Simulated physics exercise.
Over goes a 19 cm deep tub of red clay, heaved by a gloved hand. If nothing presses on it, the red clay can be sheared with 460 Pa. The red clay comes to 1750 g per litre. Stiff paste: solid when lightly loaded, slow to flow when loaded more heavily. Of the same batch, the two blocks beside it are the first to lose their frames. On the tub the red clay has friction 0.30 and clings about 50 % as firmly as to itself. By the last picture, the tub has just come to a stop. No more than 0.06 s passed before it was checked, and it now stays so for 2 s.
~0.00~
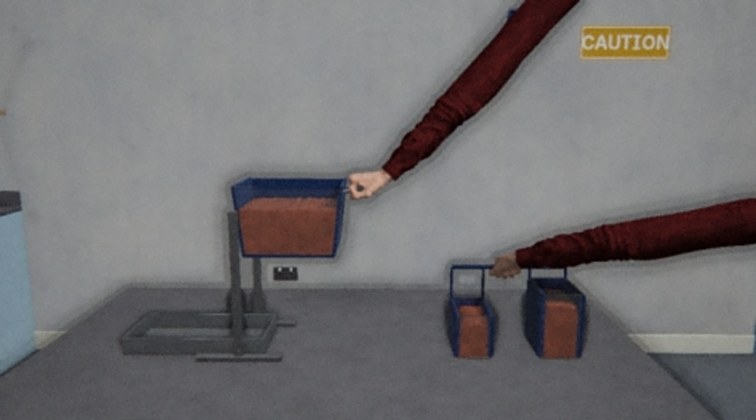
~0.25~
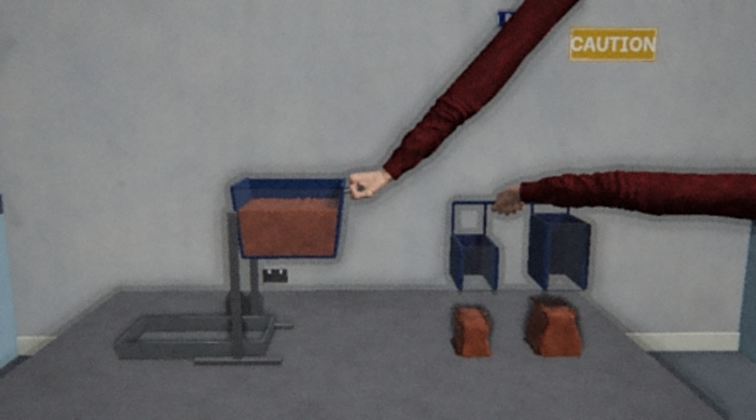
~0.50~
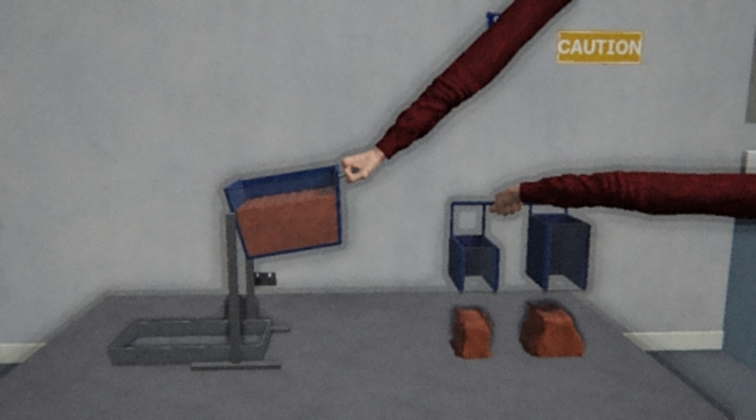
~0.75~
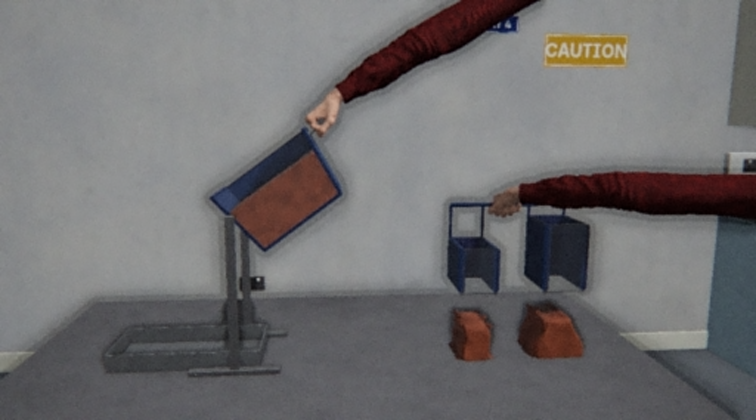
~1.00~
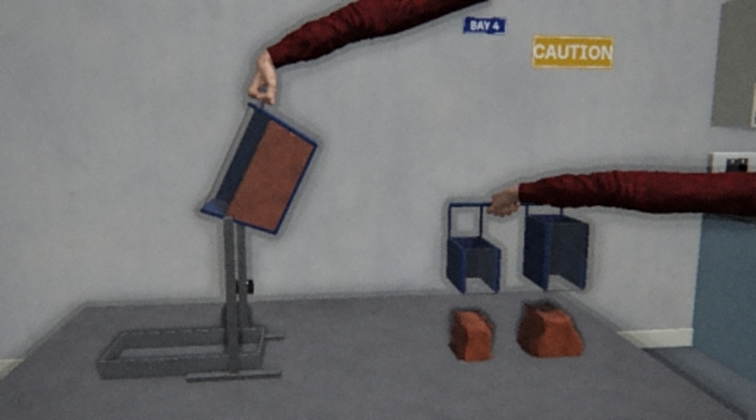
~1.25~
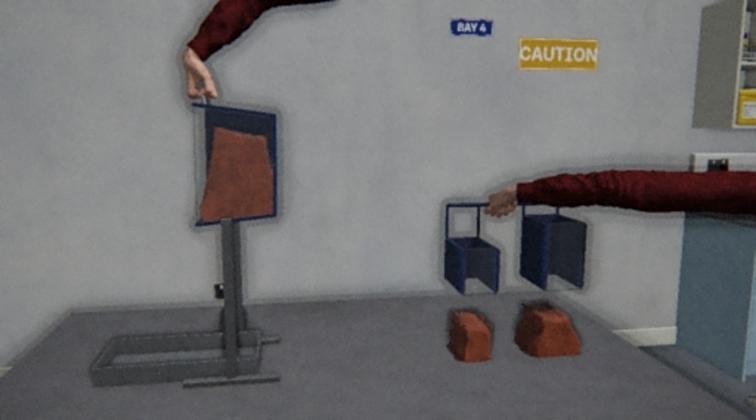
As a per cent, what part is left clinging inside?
Near 38 %.
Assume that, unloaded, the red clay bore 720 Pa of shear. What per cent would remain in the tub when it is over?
I'd guess around 50 in a hundred.
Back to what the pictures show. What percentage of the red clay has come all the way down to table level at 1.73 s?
By then close to 45 % is down.
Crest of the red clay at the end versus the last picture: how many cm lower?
12 cm or so.
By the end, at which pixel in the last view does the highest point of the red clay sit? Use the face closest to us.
About (252, 180).
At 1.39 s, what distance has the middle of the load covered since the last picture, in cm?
Some 6 cm.
After 1.39 s, the tub is at 89 degrees and holds 81 %.
After 1.56 s, the tub is at 89 degrees and holds 49 %.
After 1.73 s, the tub is at 89 degrees and holds 39 %.
After 1.90 s, the tub is at 89 degrees and holds 38 %.
After 3.25 s, the tub is at 89 degrees and holds 38 %.
